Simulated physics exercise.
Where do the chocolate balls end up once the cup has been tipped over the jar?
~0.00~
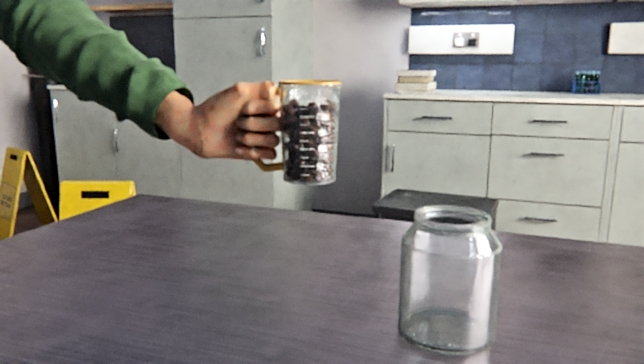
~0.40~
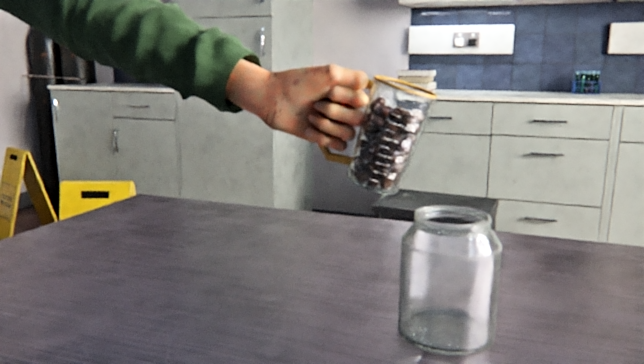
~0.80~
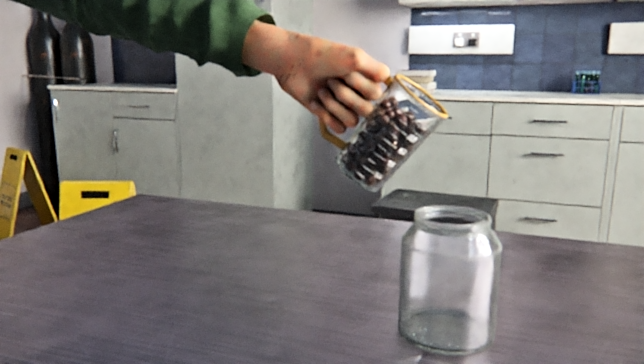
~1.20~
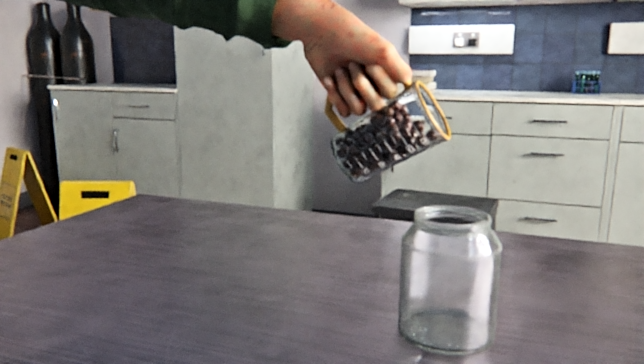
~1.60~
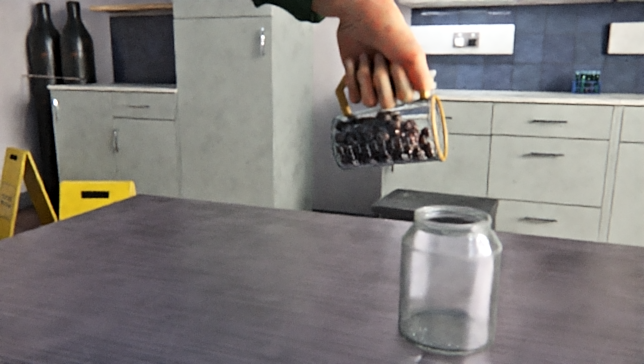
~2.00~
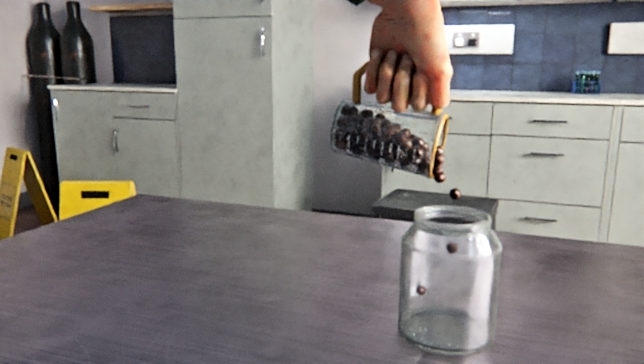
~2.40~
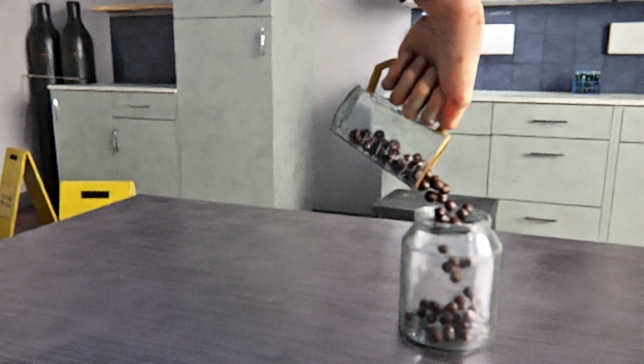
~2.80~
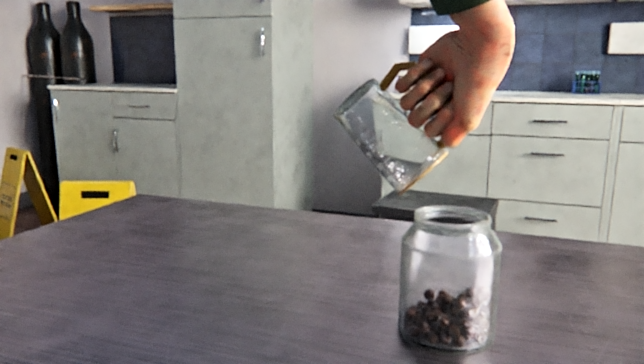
The larger part of them ends up in the jar, with very few, if any, left in the cup or spilt outside.
